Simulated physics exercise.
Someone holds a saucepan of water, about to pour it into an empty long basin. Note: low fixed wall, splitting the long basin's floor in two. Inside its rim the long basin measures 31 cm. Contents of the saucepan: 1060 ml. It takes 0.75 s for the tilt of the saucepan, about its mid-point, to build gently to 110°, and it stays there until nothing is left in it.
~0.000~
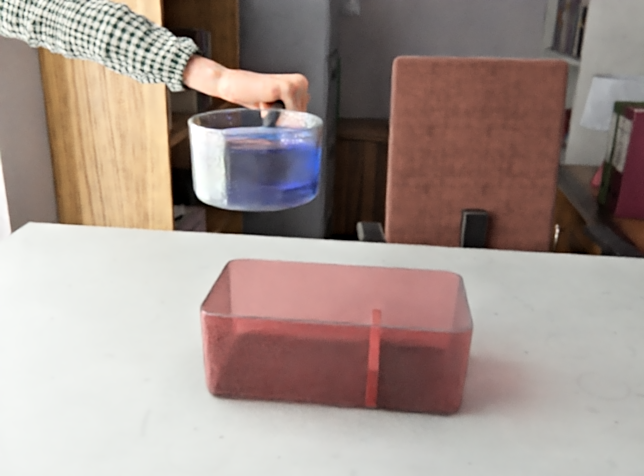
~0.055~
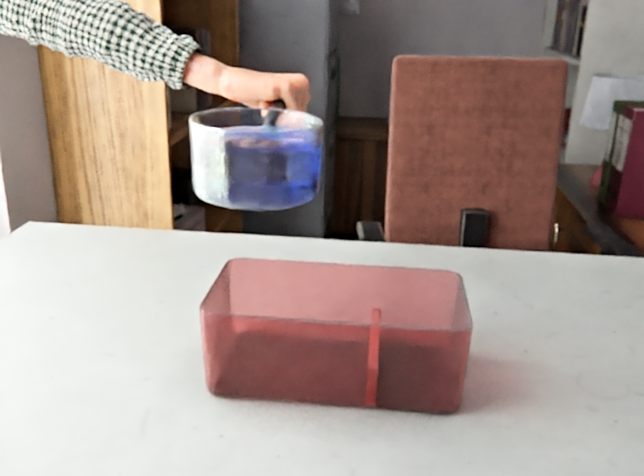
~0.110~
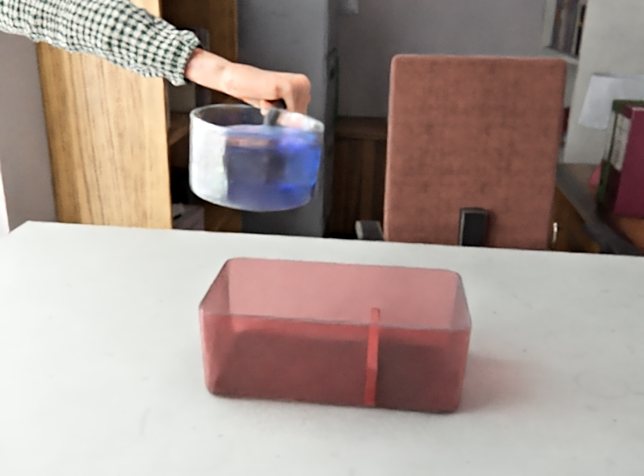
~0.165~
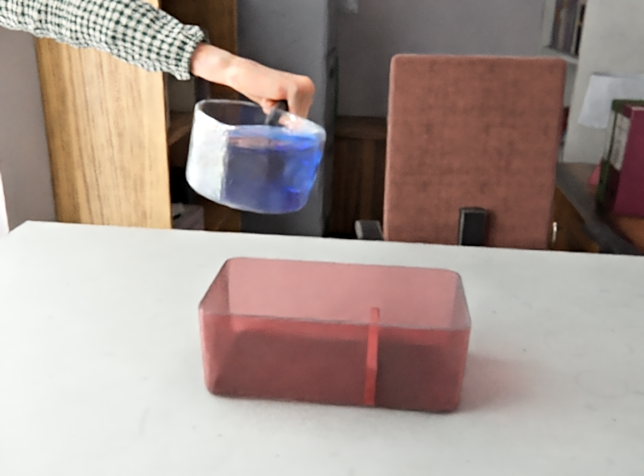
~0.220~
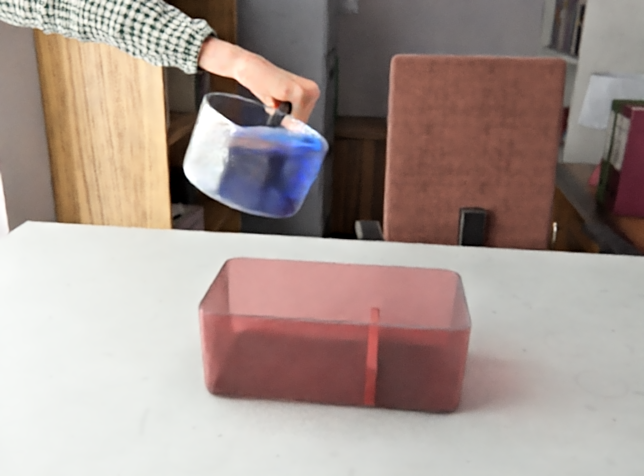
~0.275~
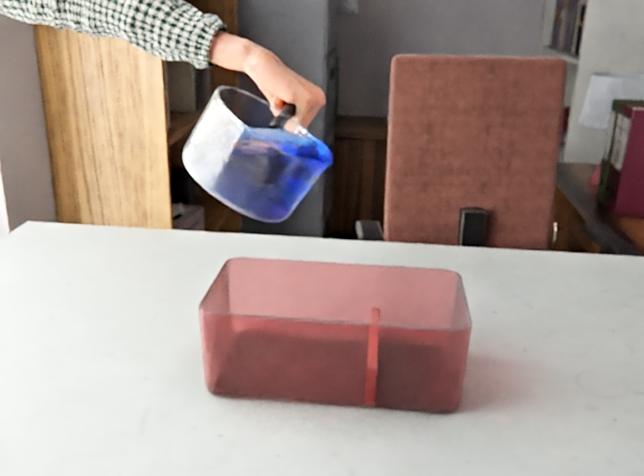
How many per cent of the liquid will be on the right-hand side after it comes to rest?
Some 29 per cent will be on the right-hand side.
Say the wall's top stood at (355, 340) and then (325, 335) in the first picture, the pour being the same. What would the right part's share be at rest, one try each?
I'd say 55 percent on the first go, 85 percent on the next.
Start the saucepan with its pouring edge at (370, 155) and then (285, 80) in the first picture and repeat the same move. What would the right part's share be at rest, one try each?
Respectively about 60 and 5 percent.
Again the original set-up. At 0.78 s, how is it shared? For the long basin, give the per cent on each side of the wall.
About 52 % left, 30 % right.
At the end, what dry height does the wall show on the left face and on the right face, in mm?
About 28 mm left, about 32 mm right.
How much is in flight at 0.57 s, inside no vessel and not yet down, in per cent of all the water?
Around 44 percent.
Then, 0.57 s in, the tilt is 95° and 34 per cent is still to pour, 8 is left of the wall and 14 right of it.
Then, 0.78 s in, the tilt is 110° and 6 per cent is still to pour, 53 is left of the wall and 30 right of it.
Then, 1.01 s in, the tilt is 110° and 0 per cent is still to pour, 64 is left of the wall and 28 right of it.
Then, 1.25 s in, the tilt is 110° and 0 per cent is still to pour, 67 is left of the wall and 29 right of it.
Finally, 67 per cent lies left of the wall, 29 right of it and 5 outside.
